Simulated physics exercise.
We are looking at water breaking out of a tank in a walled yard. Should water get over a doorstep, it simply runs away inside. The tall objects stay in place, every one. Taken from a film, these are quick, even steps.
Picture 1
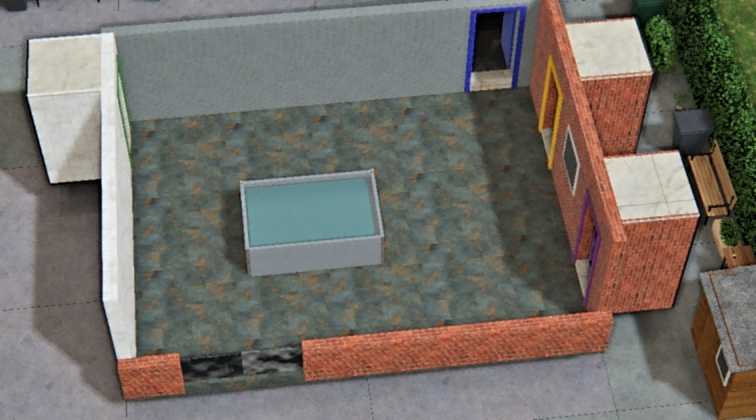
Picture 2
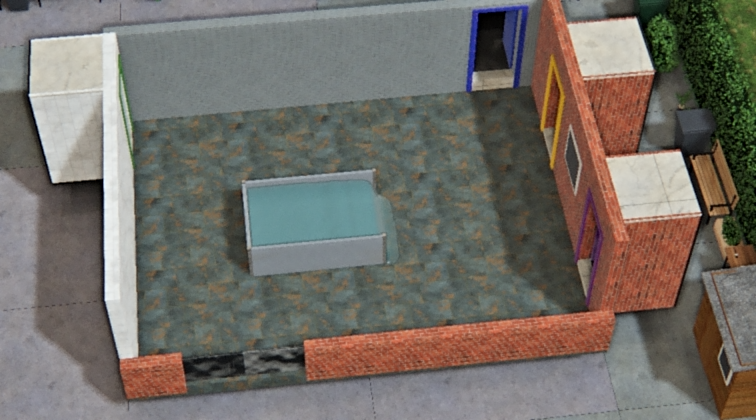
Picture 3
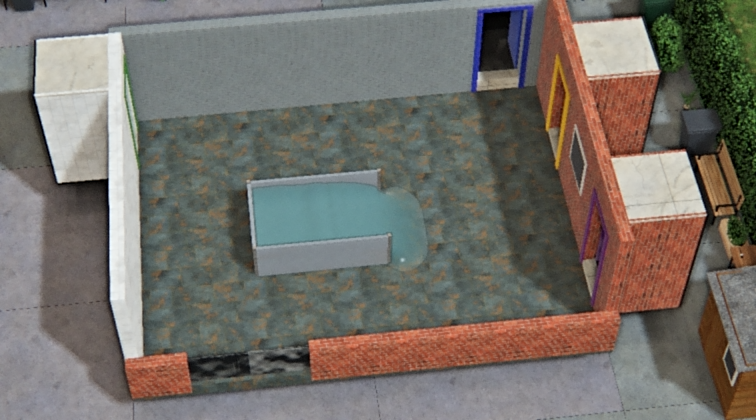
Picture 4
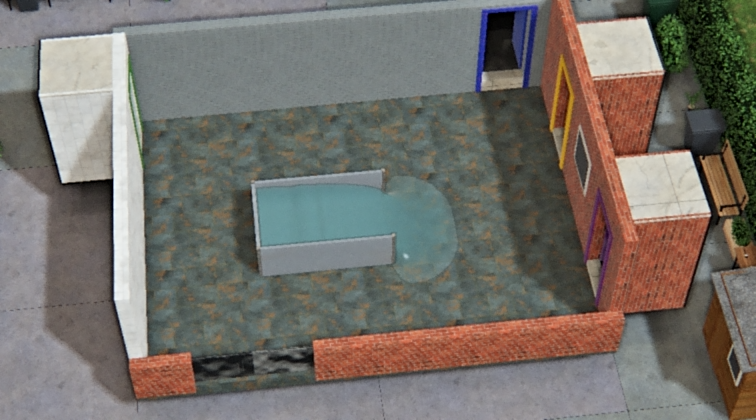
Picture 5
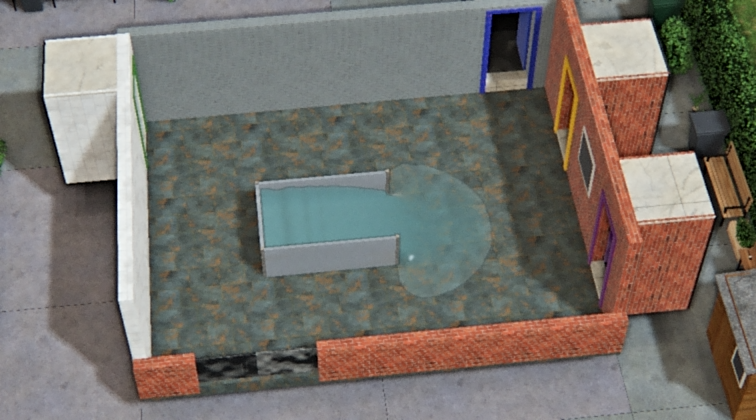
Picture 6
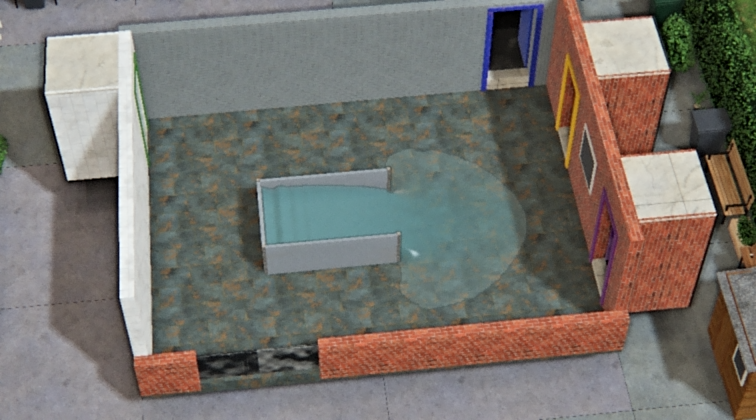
Water pours out of the tank's open right side and spreads across the yard floor.
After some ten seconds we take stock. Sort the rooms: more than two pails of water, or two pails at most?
Purple door - more than two pails; green door - two pails at most; yellow door - more than two pails; blue door - two pails at most.
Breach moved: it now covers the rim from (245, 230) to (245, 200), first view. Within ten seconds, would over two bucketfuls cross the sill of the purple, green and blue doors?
Purple: Below the limit, green: Above the limit, blue: Below the limit.
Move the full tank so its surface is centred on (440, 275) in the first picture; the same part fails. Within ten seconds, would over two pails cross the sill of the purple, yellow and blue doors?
In short: The purple door passes that mark; the yellow door is under; the blue door stays under.
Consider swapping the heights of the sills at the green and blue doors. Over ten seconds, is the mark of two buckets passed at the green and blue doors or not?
For green, not over the limit; for blue, over the limit.
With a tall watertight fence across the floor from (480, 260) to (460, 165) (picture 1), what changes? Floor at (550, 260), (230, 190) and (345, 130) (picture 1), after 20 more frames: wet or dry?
In that order: Covered, free of water, covered.
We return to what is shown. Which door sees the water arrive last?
My answer: The door marked green.
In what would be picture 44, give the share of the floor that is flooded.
I make it 75 per cent.
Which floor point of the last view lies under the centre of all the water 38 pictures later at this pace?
Centre of the water: Near (448, 214).
A moment on, water covers 30 % of the floor; the purple door wet at the sill, nothing in, the green door not reached, the yellow door wet at the sill, nothing in, the blue door not reached.
Next, water covers 40 % of the floor; the purple door under two buckets in, the green door not reached, the yellow door under two buckets in, the blue door wet at the sill, nothing in.
Then, water covers 40 % of the floor; the purple door over two buckets in, the green door not reached, the yellow door over two buckets in, the blue door wet at the sill, nothing in.
Later, water covers 75 % of the floor; the purple door far over two buckets in, the green door not reached, the yellow door far over two buckets in, the blue door wet at the sill, nothing in.
In the end, water covers 100 % of the floor; the purple door far over two buckets in, the green door wet at the sill, nothing in, the yellow door far over two buckets in, the blue door wet at the sill, nothing in.
